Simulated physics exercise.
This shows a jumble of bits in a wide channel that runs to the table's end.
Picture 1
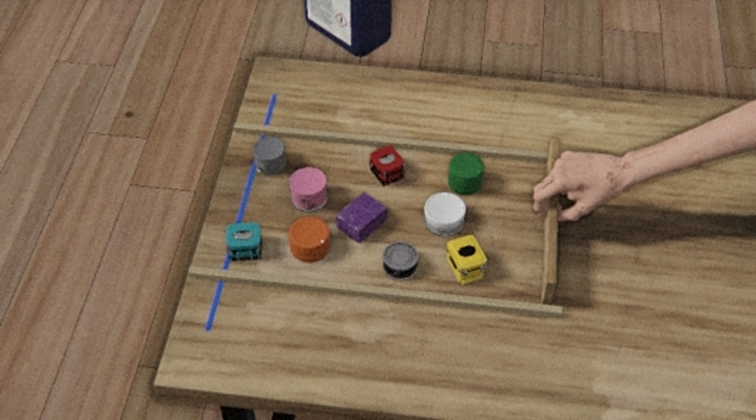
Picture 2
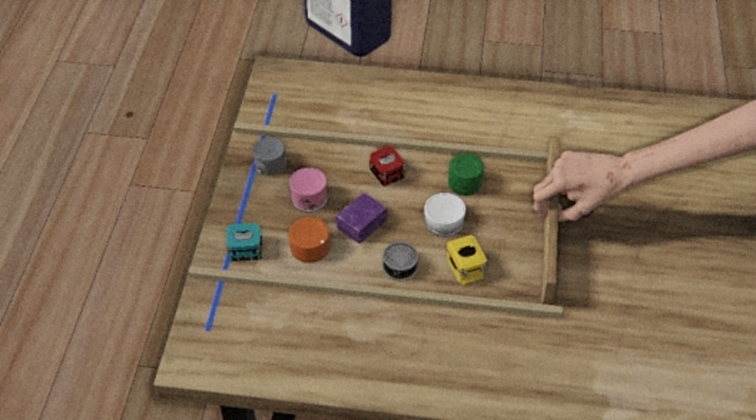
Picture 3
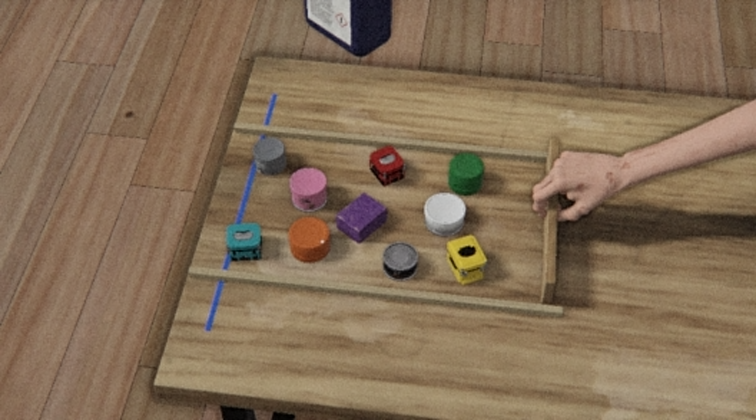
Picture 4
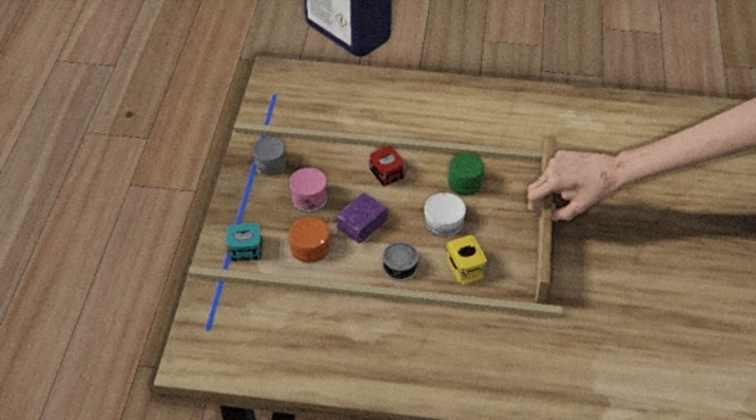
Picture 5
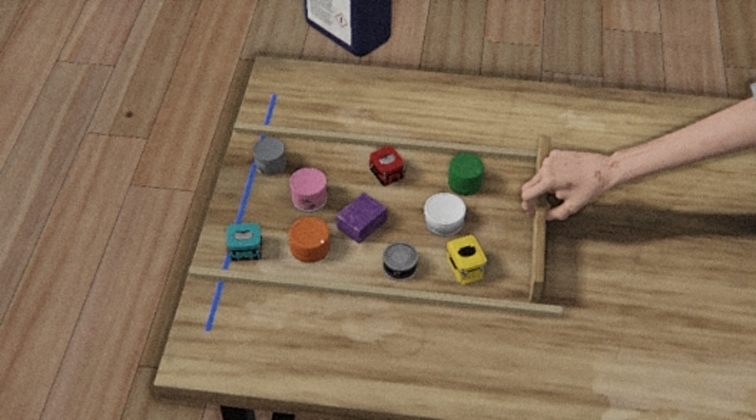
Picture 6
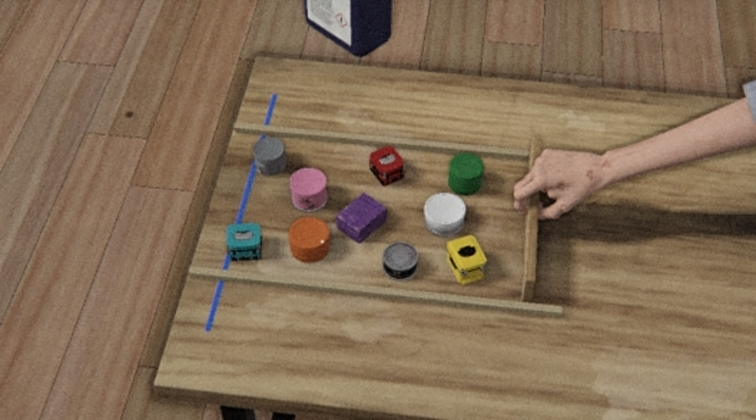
A hand held a wooden board upright at the right of a channel of small colourful tubs and blocks, then slid it slightly left, while the pieces stayed where they were.
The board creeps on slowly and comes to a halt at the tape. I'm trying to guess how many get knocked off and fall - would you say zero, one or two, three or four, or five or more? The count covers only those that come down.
The count that drops over the edge is at least five.
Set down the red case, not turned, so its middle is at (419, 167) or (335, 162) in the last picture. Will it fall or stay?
First: Safe; second: Gone.
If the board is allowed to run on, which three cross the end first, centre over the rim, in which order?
They are the turquoise case, then the grey tub, then the orange lid.
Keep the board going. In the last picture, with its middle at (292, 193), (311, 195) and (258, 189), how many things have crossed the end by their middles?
Taking the three positions in turn, the counts come to 1, 0 and 4.
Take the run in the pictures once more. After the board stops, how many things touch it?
The answer is 3.
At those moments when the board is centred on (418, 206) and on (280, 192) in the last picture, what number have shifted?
At the first place 6, at the second 10.
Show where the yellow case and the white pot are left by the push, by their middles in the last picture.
One is at about (218, 233), the other at about (228, 182).
Early on, none off yet; turquoise case at rest near (244, 242); grey tub at rest near (270, 156); pink pot at rest near (309, 190).
Finally, the number that fall off is five or more; lost, black pot, red case, purple block, orange lid, pink pot, grey tub and turquoise case.
